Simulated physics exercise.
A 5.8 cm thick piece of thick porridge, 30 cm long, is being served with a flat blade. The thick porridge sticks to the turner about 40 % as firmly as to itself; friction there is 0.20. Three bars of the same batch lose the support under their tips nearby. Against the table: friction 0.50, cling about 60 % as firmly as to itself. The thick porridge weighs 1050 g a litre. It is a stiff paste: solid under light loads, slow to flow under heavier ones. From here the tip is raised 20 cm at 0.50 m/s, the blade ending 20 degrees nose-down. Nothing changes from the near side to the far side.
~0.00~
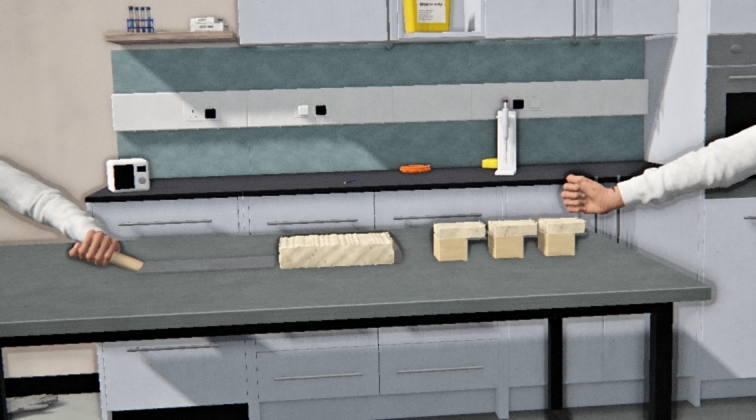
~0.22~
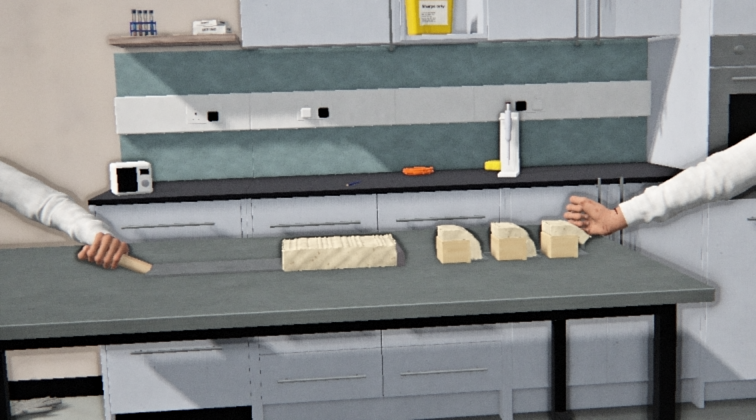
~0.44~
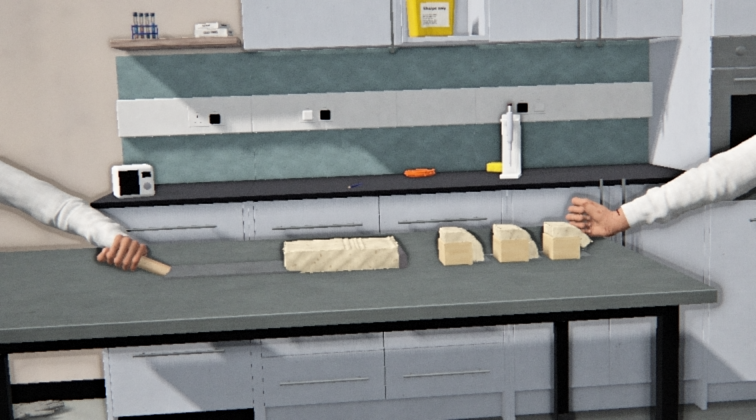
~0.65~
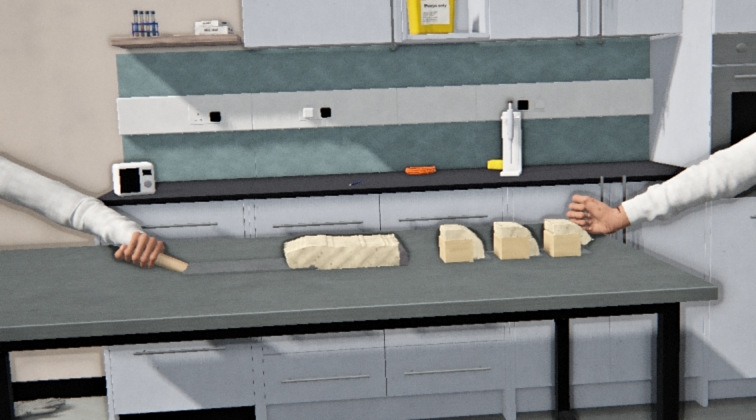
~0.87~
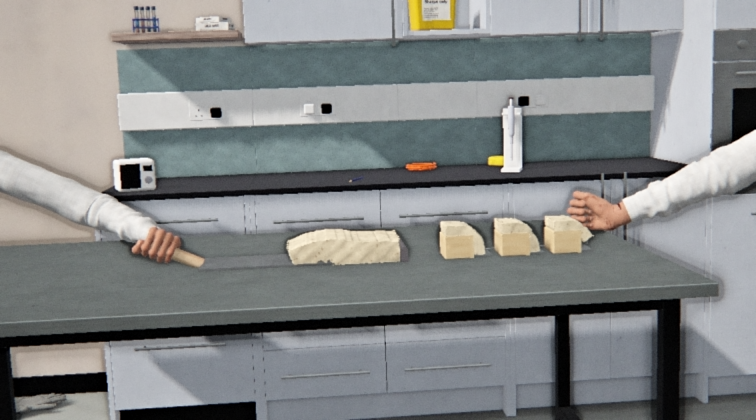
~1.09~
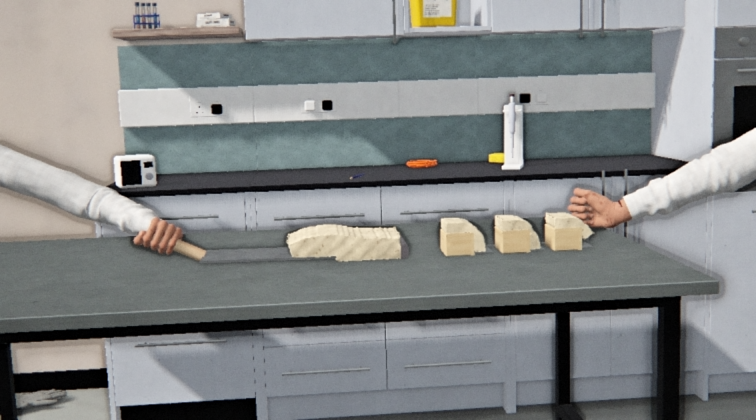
On a kitchen table, three pale bars droop, then a hand pushes a blade rightward under thick porridge.
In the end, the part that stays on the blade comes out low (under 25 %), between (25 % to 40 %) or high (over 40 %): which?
It comes out low: Under 25 %.
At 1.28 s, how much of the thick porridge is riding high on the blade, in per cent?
Some 20 per cent.
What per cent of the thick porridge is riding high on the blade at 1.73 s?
Some 35 per cent.
After 1.28 s, the tip is 9.8 cm up.
After 1.50 s, the tip is 20 cm up and 37 % is riding high on the blade.
After 1.73 s, the tip is 20 cm up and 37 % is riding high on the blade.
After 1.95 s, the tip is 20 cm up and 37 % is riding high on the blade.
After 2.80 s, the tip is 20 cm up and 0 % is riding high on the blade.
